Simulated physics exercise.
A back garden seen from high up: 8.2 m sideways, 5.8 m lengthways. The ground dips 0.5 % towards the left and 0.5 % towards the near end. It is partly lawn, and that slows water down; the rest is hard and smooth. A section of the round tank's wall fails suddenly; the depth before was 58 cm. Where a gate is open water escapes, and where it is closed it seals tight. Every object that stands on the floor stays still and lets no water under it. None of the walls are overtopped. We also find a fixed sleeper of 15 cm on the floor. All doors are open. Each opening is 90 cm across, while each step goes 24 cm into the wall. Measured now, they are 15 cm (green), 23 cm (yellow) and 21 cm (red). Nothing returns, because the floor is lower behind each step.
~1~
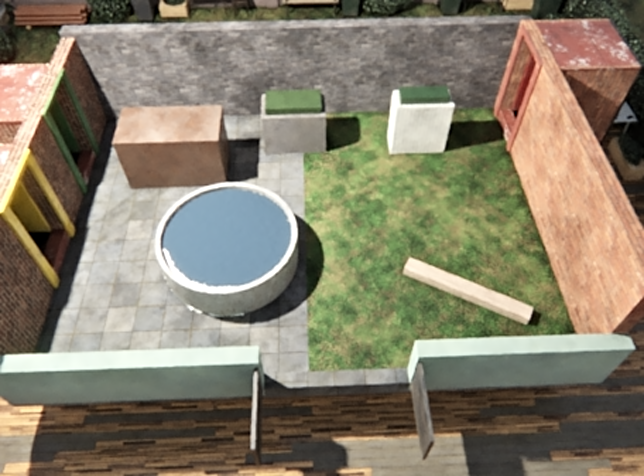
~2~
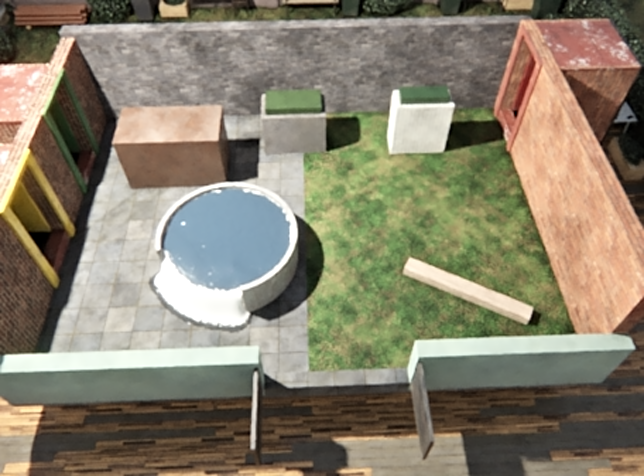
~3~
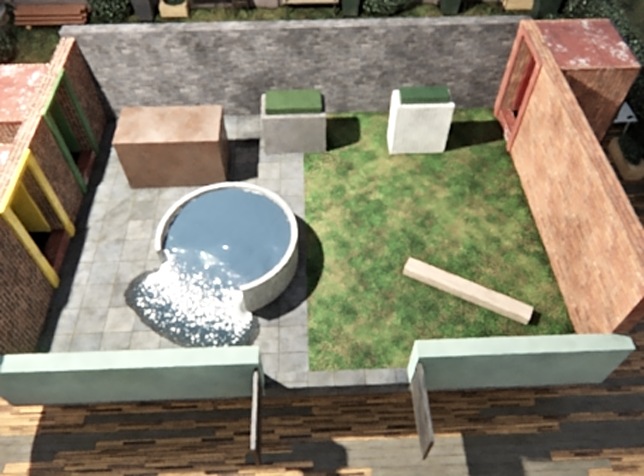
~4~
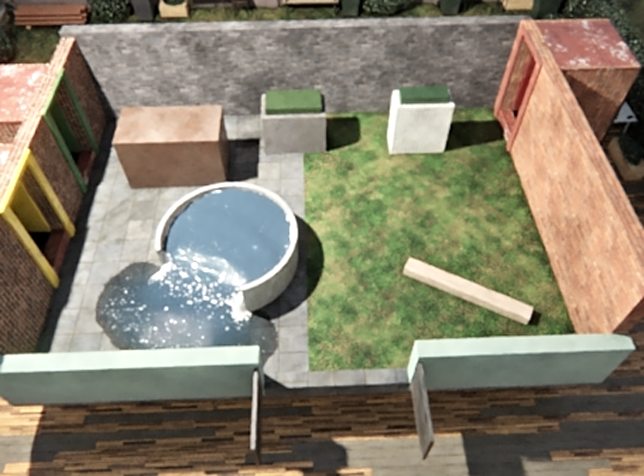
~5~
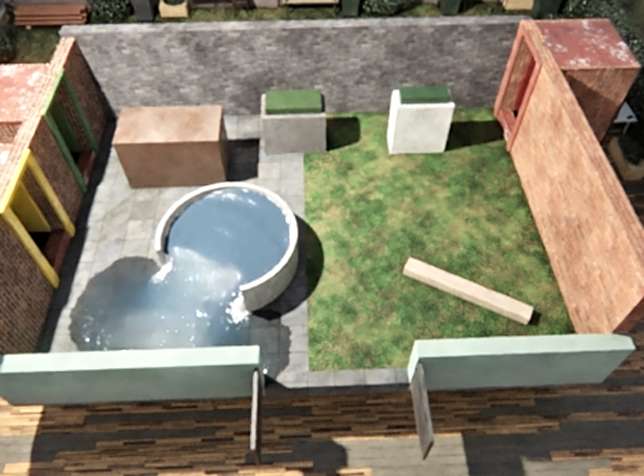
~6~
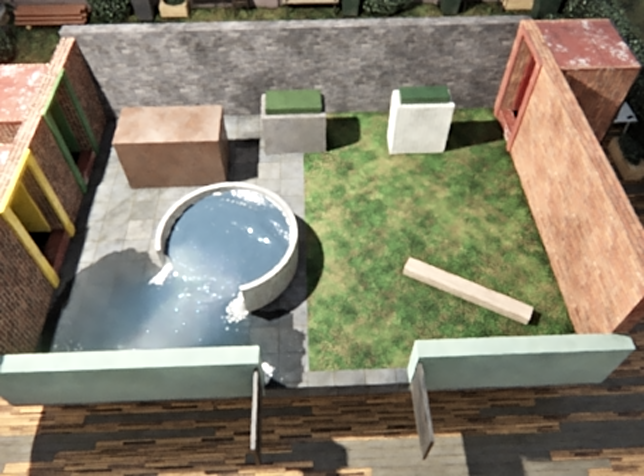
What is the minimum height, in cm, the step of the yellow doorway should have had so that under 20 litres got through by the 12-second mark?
About 8 cm.
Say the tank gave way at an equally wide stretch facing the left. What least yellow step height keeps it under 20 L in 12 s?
With that break, close to 28 cm.
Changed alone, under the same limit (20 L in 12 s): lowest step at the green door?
Roughly 6.0 cm at the green door.
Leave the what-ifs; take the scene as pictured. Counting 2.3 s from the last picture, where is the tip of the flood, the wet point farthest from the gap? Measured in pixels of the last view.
Around (95, 162).
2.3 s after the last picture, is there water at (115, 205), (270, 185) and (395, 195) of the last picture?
Soaked; untouched; untouched.
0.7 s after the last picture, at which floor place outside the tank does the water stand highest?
Near pixel (39, 381).
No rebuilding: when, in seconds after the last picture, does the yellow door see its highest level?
I'd say near 1.8 seconds.
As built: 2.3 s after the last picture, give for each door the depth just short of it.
Green door: 5 cm; yellow door: 13 cm; red door: 0 cm.
Then, 0.7 s after the last picture water covers 15 % of the floor, deepest (52 cm) near (39, 381); 4 cm at the yellow door, 0 litres in over its 23 cm step.
Then, 2.3 s after the last picture water covers 35 % of the floor, deepest (31 cm) near (27, 382); 13 cm at the yellow door, 0 litres in over its 23 cm step.
Then, 11.3 s after the last picture water covers 85 % of the floor, deepest (7 cm) near (37, 348); 5 cm at the yellow door, 0 litres in over its 23 cm step.
At the yellow door as built, the water peaked near 14 cm, 1.7 s after the last picture.
With a step of 6.5 cm, 40 litres would have come in within the 12 s; with 9 cm, 14 litres. So under 20 litres takes about 8 cm.
